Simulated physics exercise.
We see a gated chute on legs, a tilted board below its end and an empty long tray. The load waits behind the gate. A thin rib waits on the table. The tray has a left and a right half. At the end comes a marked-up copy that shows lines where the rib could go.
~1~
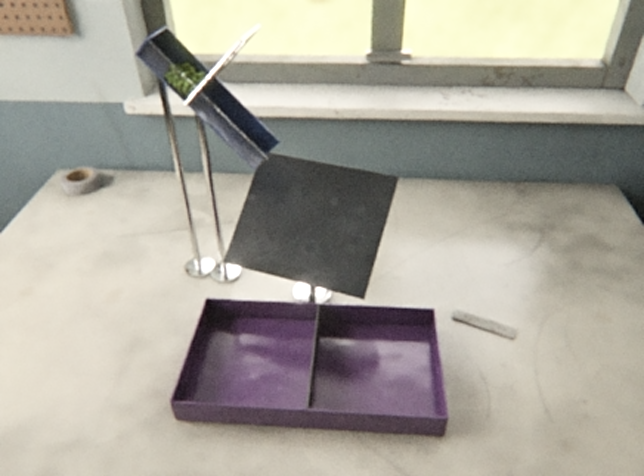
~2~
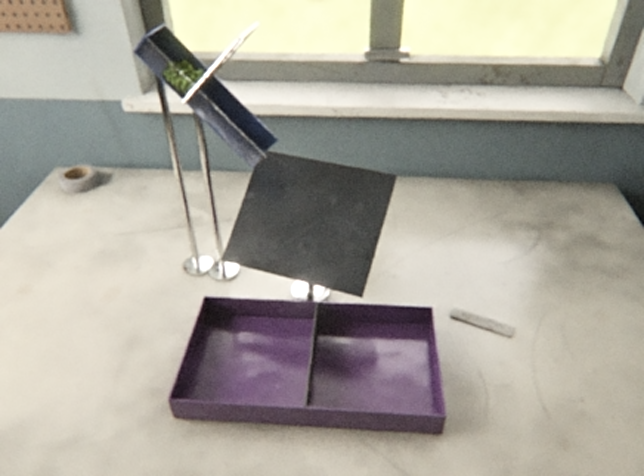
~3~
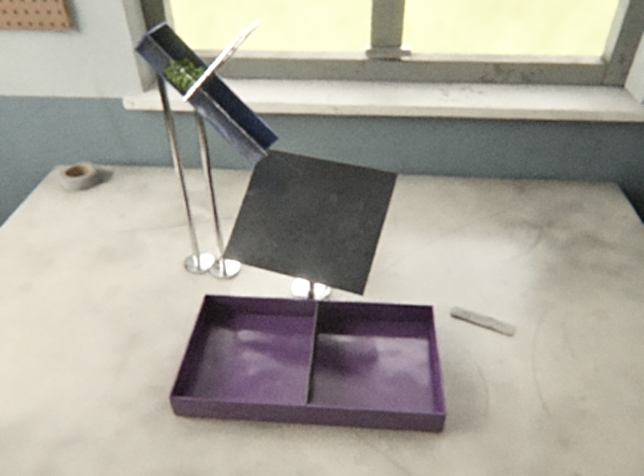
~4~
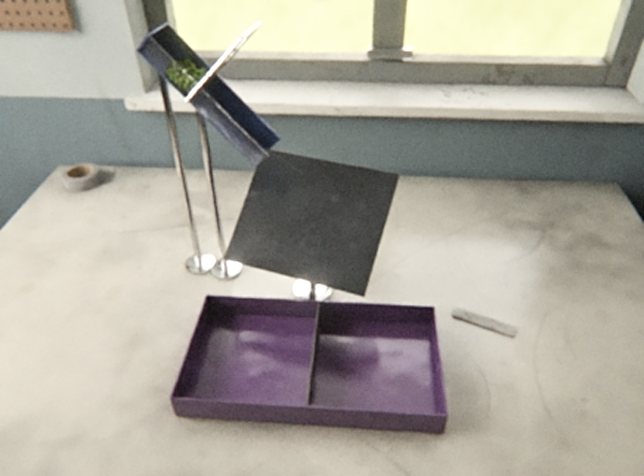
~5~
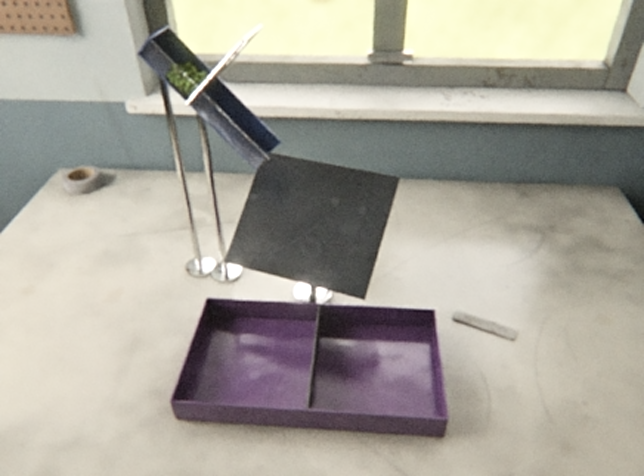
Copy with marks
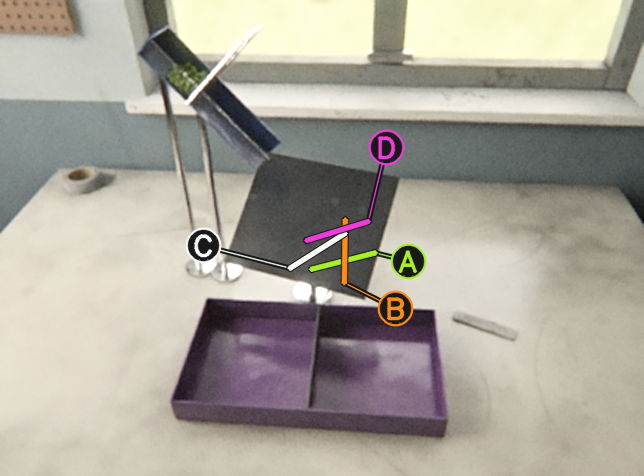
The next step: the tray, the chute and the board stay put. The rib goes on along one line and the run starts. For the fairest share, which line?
The answer is line B.
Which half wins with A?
Left.
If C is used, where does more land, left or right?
More lands on the left.
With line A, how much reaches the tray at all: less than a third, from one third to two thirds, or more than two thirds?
Line A gives more than two thirds.
On the marked copy, line A from (375, 252) to (311, 269); line B from (345, 219) to (344, 282); line C from (345, 233) to (290, 268); line D from (368, 221) to (306, 240).
With A, of what is caught, nearly all in the left half, a stray few in the right.
With B, of what is caught, about a third in the left half, about two thirds in the right.
With C, of what is caught, nearly all in the left half, a small part in the right.
With D, of what is caught, nearly all in the left half, a stray few in the right.
